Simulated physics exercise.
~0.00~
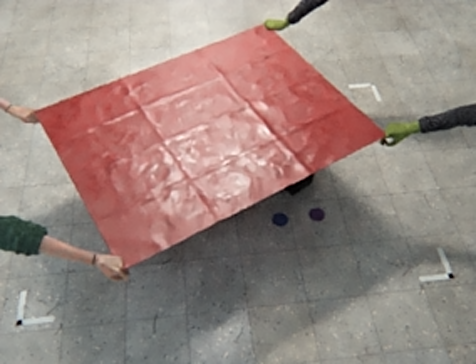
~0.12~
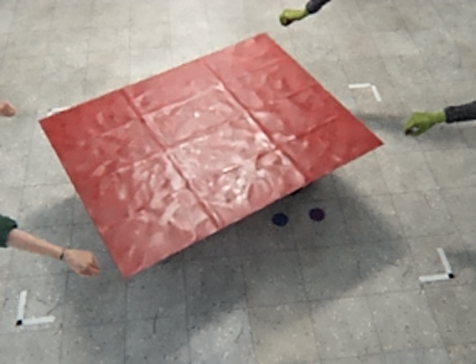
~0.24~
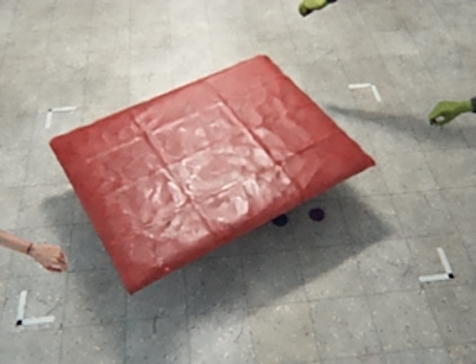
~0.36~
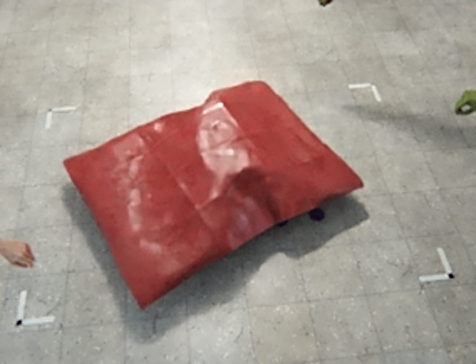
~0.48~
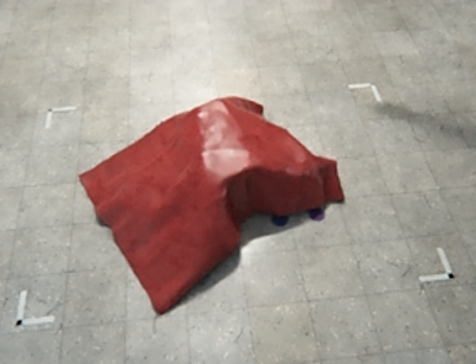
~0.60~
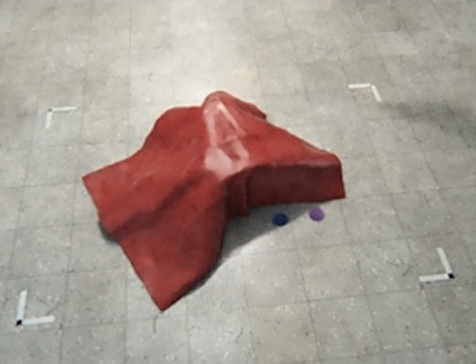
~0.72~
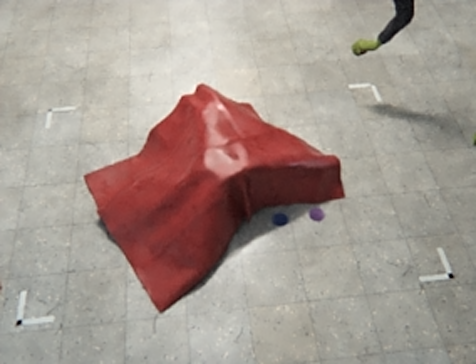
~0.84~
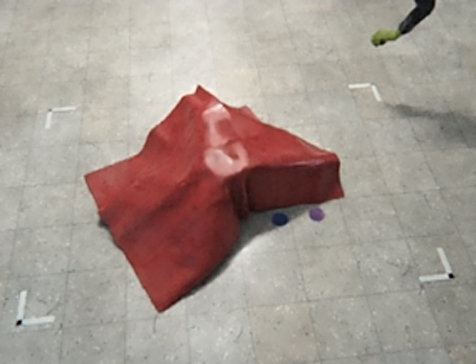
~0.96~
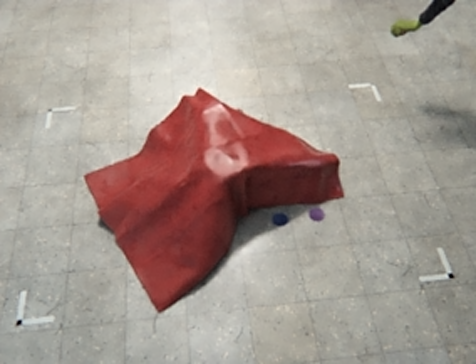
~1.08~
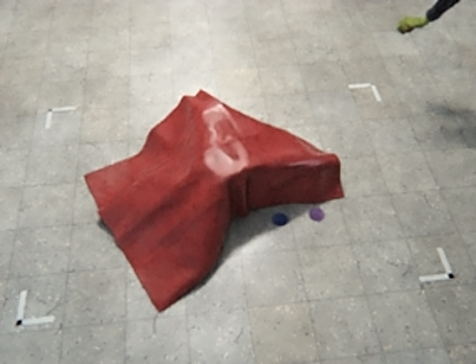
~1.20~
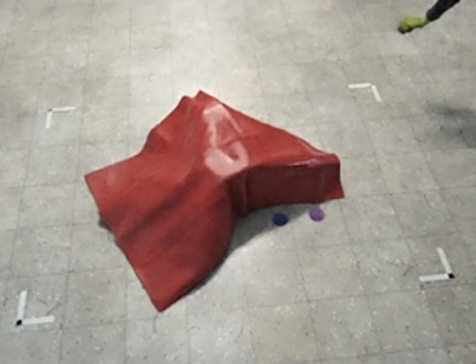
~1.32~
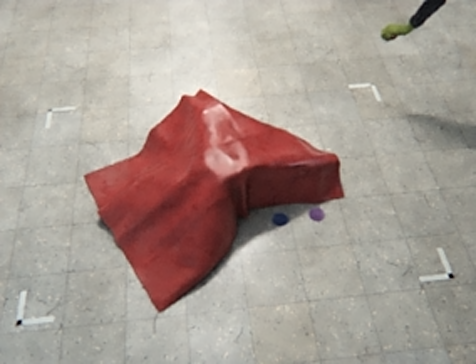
On a grey tiled hallway floor marked with white corner brackets, hands at the corners, some in green gloves, hold a creased red tarp out flat. They let go and draw back, and the tarp drops, staying nearly level at first. As it sinks, its middle catches on something hidden beneath and bulges upward while the edges fold down around it. It settles into a peaked, tented heap, and a green-gloved hand moves about at the upper right. At the end the tarp lies still, with a blue plate and a purple lid uncovered beside it.
